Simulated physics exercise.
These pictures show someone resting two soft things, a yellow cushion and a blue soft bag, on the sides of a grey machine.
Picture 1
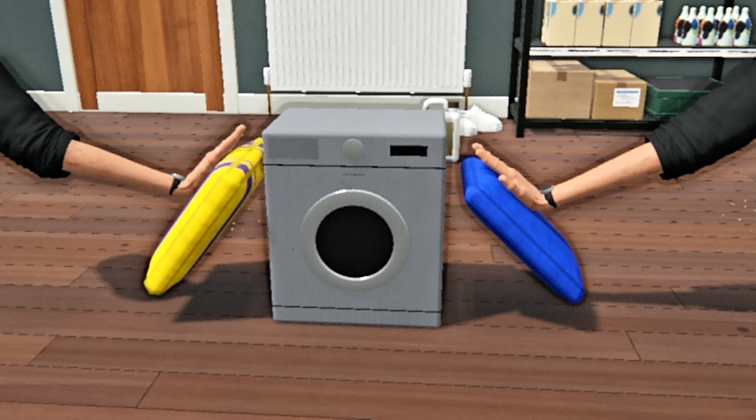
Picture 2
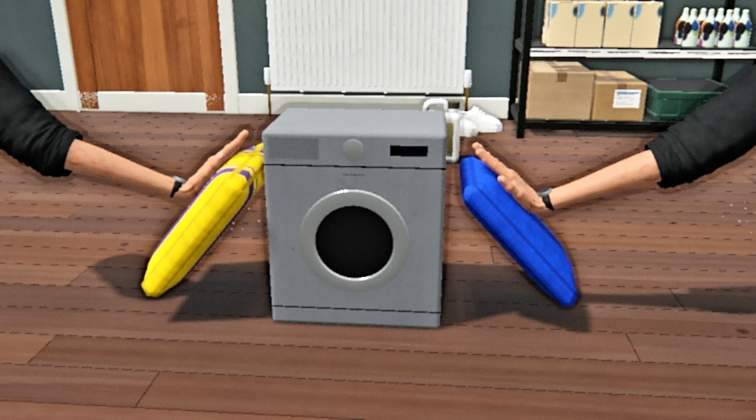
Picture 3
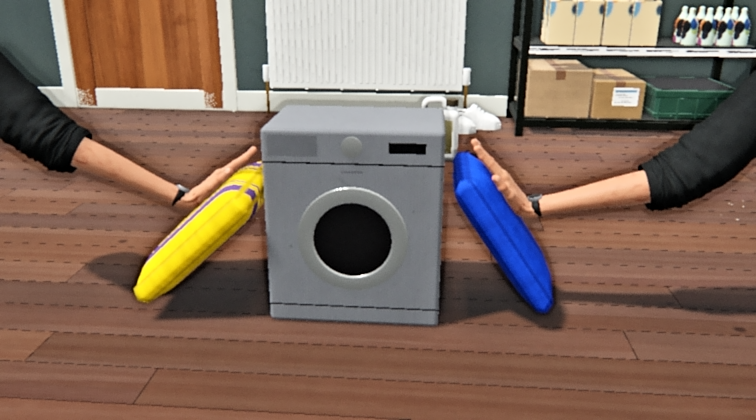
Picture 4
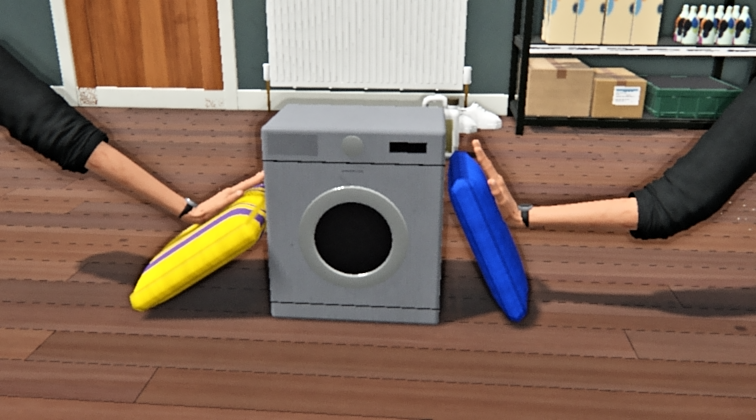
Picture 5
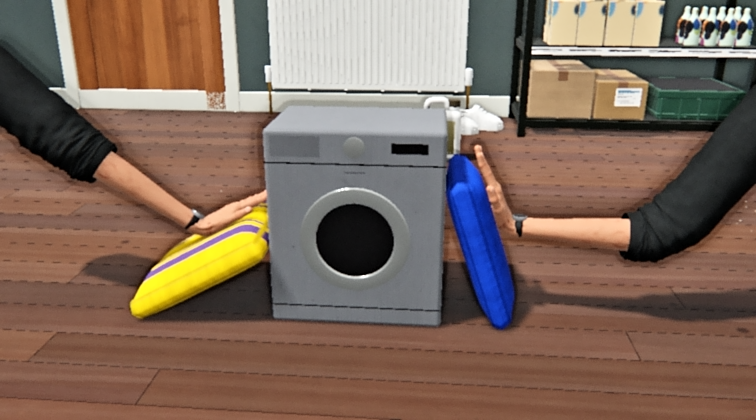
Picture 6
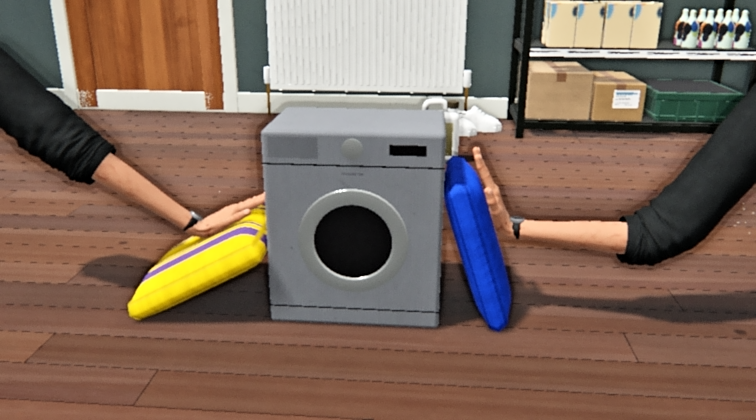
A yellow cushion sinks lower against a grey machine while a blue bag swings more upright.
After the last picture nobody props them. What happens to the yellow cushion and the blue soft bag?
As it turns out, the yellow cushion slumps to the floor and the blue soft bag remains propped up.
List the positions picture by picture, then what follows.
The first picture shows cushion foot (153, 289), head (233, 180); soft bag foot (576, 298), head (471, 194).
The second picture shows cushion foot (151, 291); soft bag foot (569, 301).
The third picture shows cushion foot (142, 297); soft bag foot (544, 308).
The fourth picture shows cushion foot (137, 305); soft bag foot (517, 317).
The fifth picture shows cushion foot (137, 312); soft bag foot (501, 325).
The sixth picture shows cushion foot (134, 313), head (256, 254), at a low slant; soft bag foot (497, 327), head (457, 191), almost upright.
Then, 0.20 s on from there, cushion slipping down near (212, 265); soft bag propped as before near (476, 240).
Then, 0.34 s on from there, cushion flat on the floor near (211, 275); soft bag propped as before near (476, 241).
In the end, cushion flat on the floor near (211, 277); soft bag propped as before near (476, 241). The yellow cushion slides down flat and the blue soft bag keeps leaning.
